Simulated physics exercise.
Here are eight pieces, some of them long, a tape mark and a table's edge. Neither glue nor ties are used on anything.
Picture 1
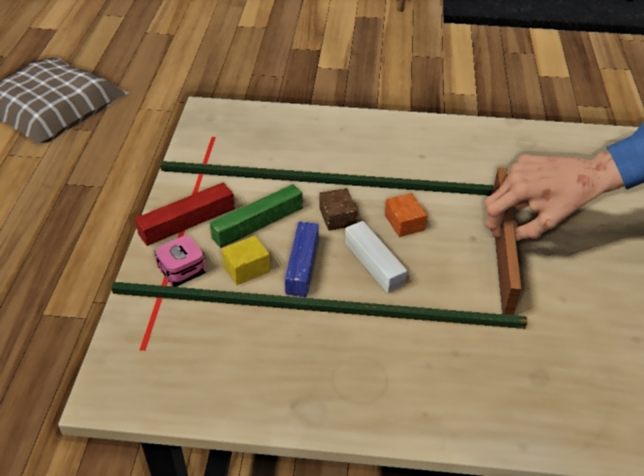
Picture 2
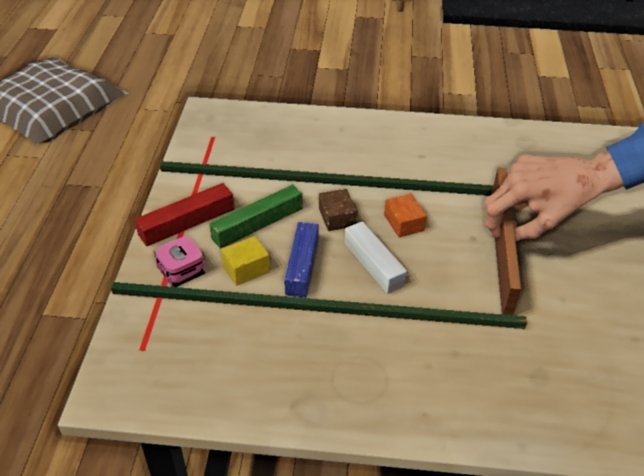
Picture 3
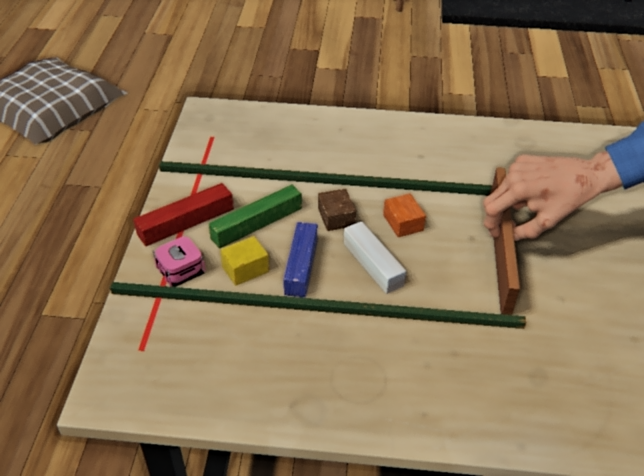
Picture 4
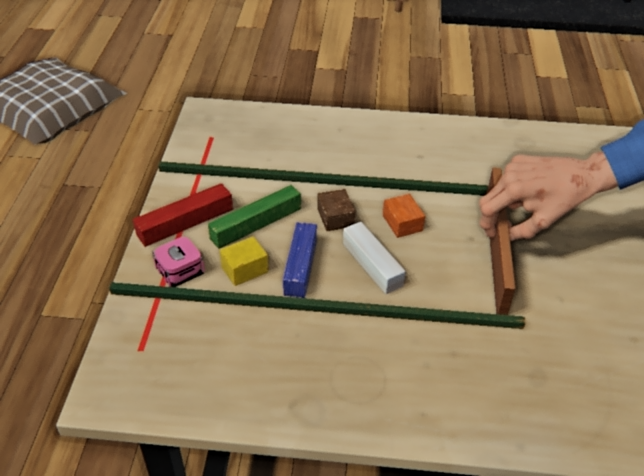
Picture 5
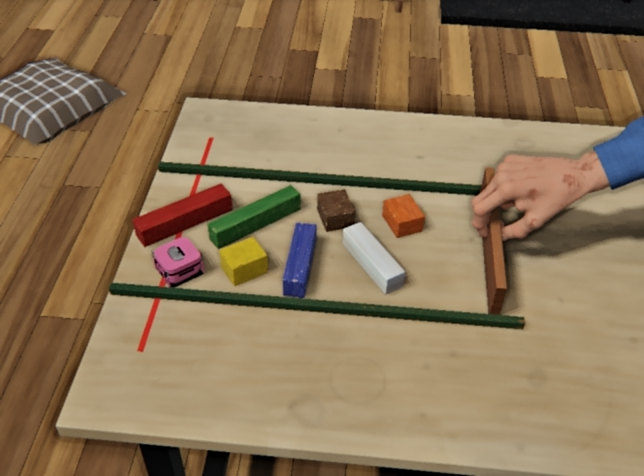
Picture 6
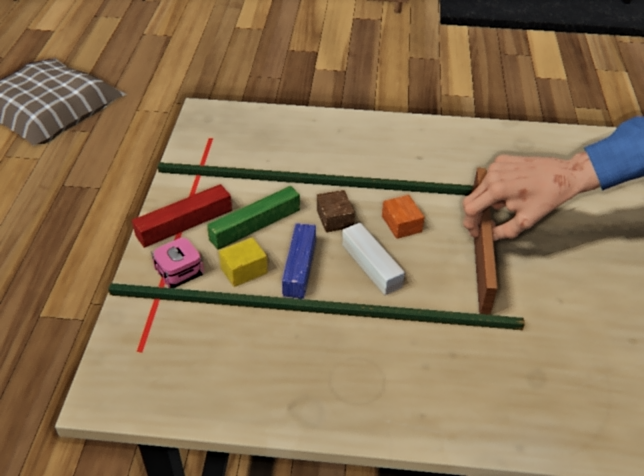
The footage shows a hand holding an upright brown board between two green rails on a wooden table, then sliding it slightly left, while the colourful blocks and small pink object lying between the rails stay still.
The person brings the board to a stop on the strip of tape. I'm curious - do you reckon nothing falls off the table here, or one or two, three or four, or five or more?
Falls come to a total of three or four.
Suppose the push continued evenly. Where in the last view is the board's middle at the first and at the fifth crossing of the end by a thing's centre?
Its middle is near (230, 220) and then near (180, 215).
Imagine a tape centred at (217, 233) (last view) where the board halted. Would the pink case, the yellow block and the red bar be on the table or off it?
What happens: The pink case goes down, the yellow block does not come off, the red bar goes down.
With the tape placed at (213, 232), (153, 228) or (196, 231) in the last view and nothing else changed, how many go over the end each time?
It would be 2, then 6, then 3.
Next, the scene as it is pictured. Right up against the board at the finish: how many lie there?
Looks like 2 of them, all told.
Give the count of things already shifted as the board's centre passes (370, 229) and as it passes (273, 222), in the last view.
Moved so far: 3, then 8.
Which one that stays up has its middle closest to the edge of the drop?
The brown block finishes closest.
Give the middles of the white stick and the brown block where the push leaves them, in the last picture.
The first near (163, 239), the second near (146, 194).
Soon after, none off yet; red bar at rest near (183, 215); pink case at rest near (178, 263); yellow block at rest near (244, 262).
After that, none off yet; red bar displaced a little near (169, 208); pink case displaced a little near (165, 266); yellow block displaced about its own width near (202, 257).
In the end, the number that fall off is three or four; gone, green bar, yellow block, pink case and red bar.
